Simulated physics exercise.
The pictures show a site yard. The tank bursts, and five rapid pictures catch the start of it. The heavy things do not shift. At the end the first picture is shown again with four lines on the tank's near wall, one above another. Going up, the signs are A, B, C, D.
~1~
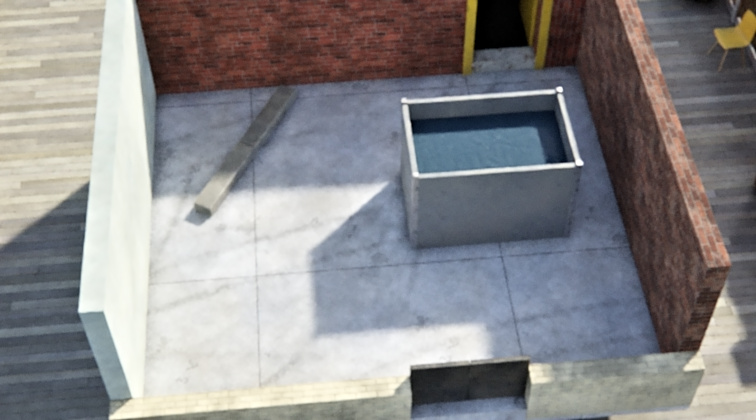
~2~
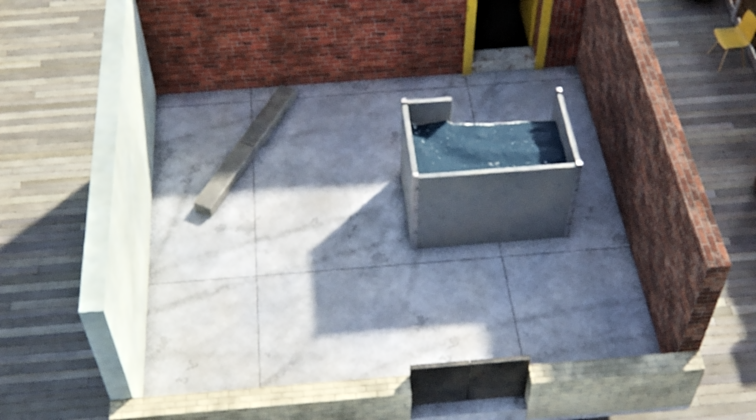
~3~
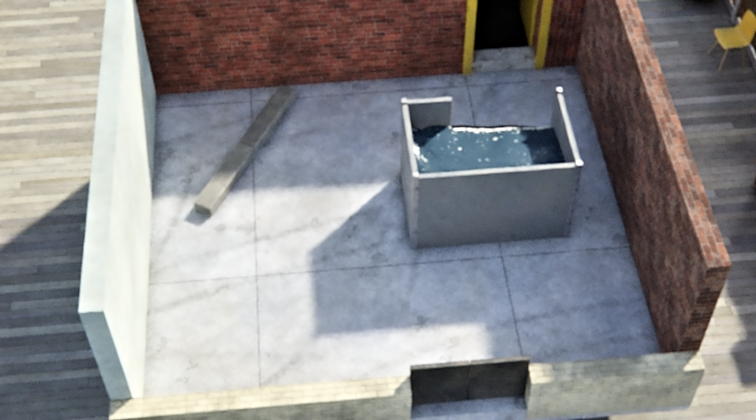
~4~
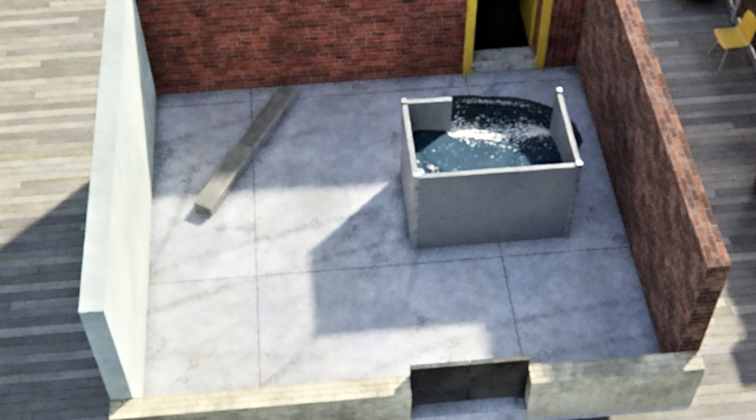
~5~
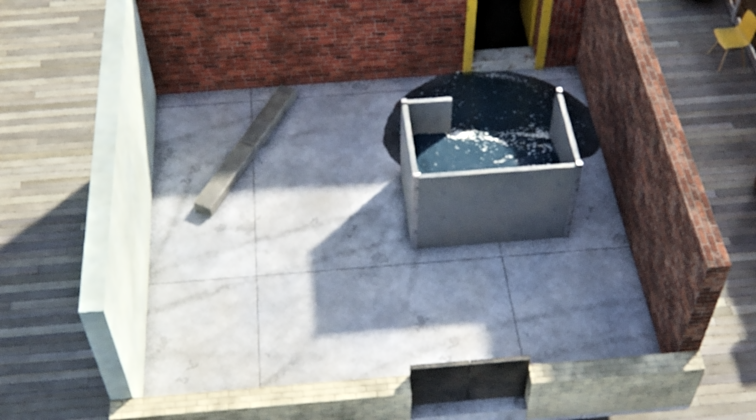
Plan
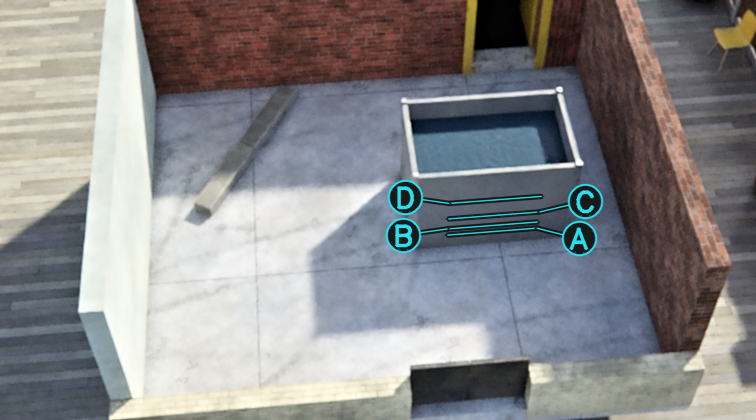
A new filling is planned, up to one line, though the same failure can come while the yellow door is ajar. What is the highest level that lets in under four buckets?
B is the one.
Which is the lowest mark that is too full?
That is mark C.
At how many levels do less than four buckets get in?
Two.
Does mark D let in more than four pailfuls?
Yes, it does.
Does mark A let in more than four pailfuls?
No, not at all.
In cyan, A at (492, 231); B at (492, 225); C at (493, 215); D at (495, 199); from the bottom up A, B, C, D.
For mark A, nothing gets over.
For mark B, a splash gets over, under a bucket.
For mark C, about 7 bucketfuls get in.
For mark D, dozens of bucketfuls pour in.
